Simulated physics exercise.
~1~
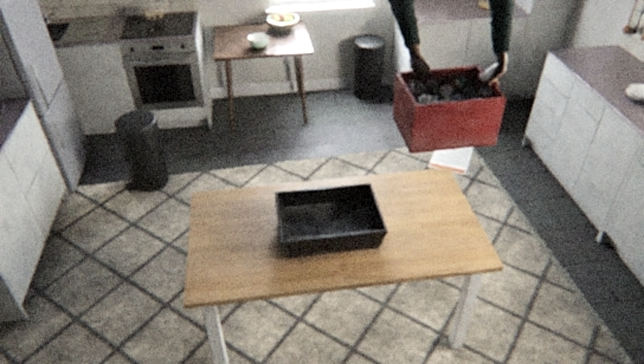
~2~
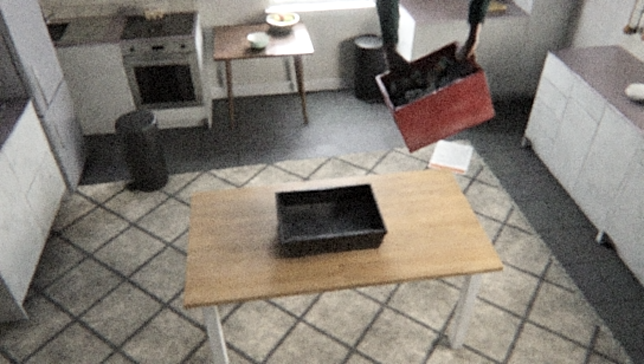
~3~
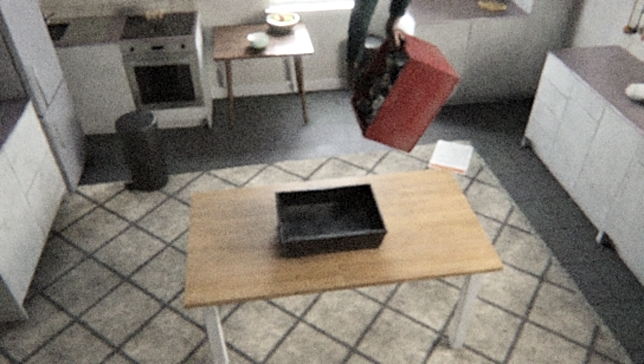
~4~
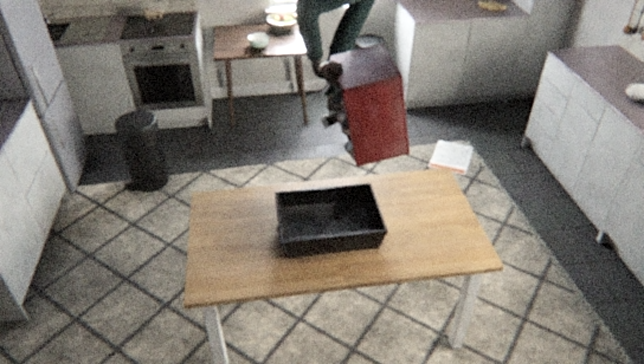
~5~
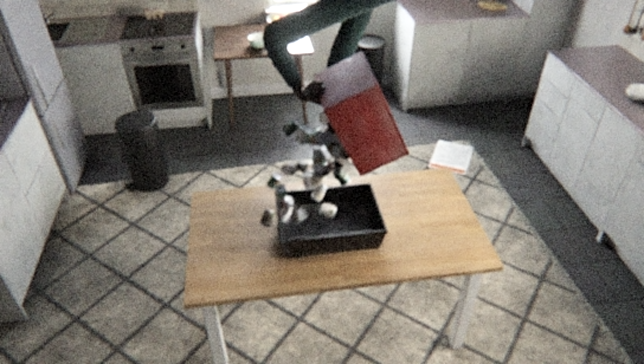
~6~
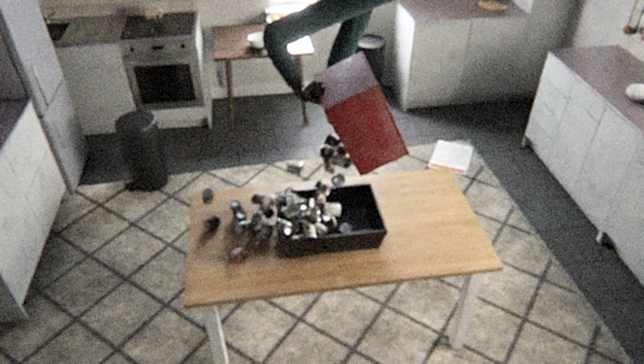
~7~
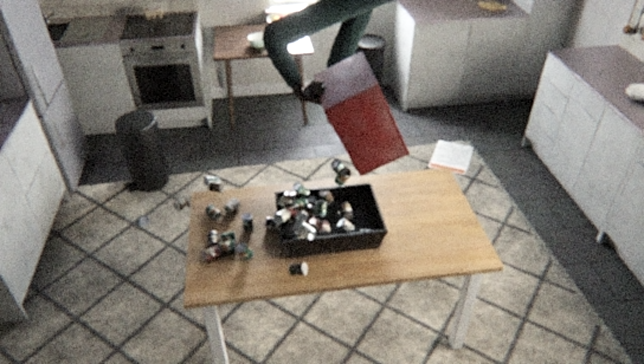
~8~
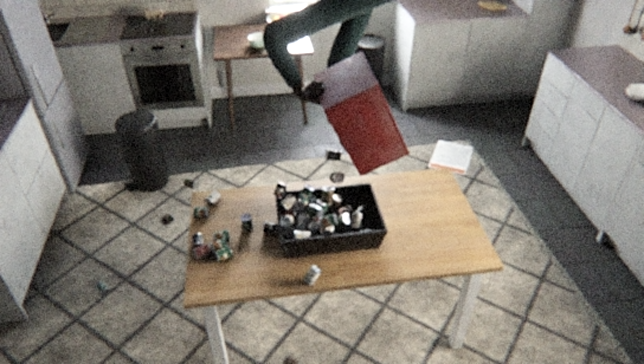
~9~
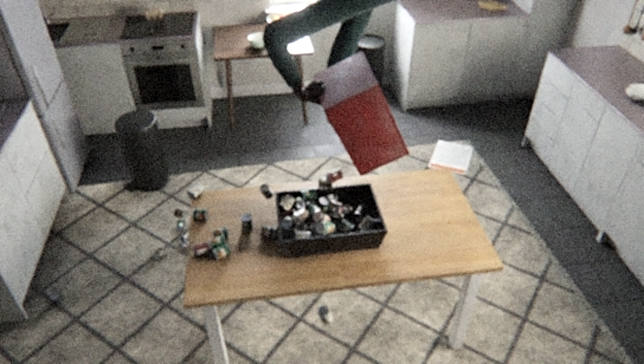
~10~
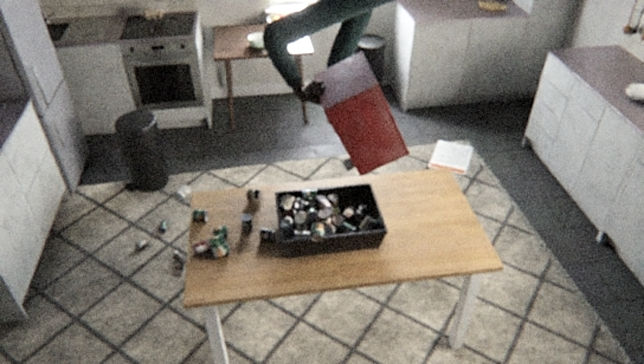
A person in dark sleeves carried a red tote over to a wooden table and tipped it past its side, pouring small tins toward a black tub; many landed inside, while others scattered across the tabletop and onto the floor to the left.
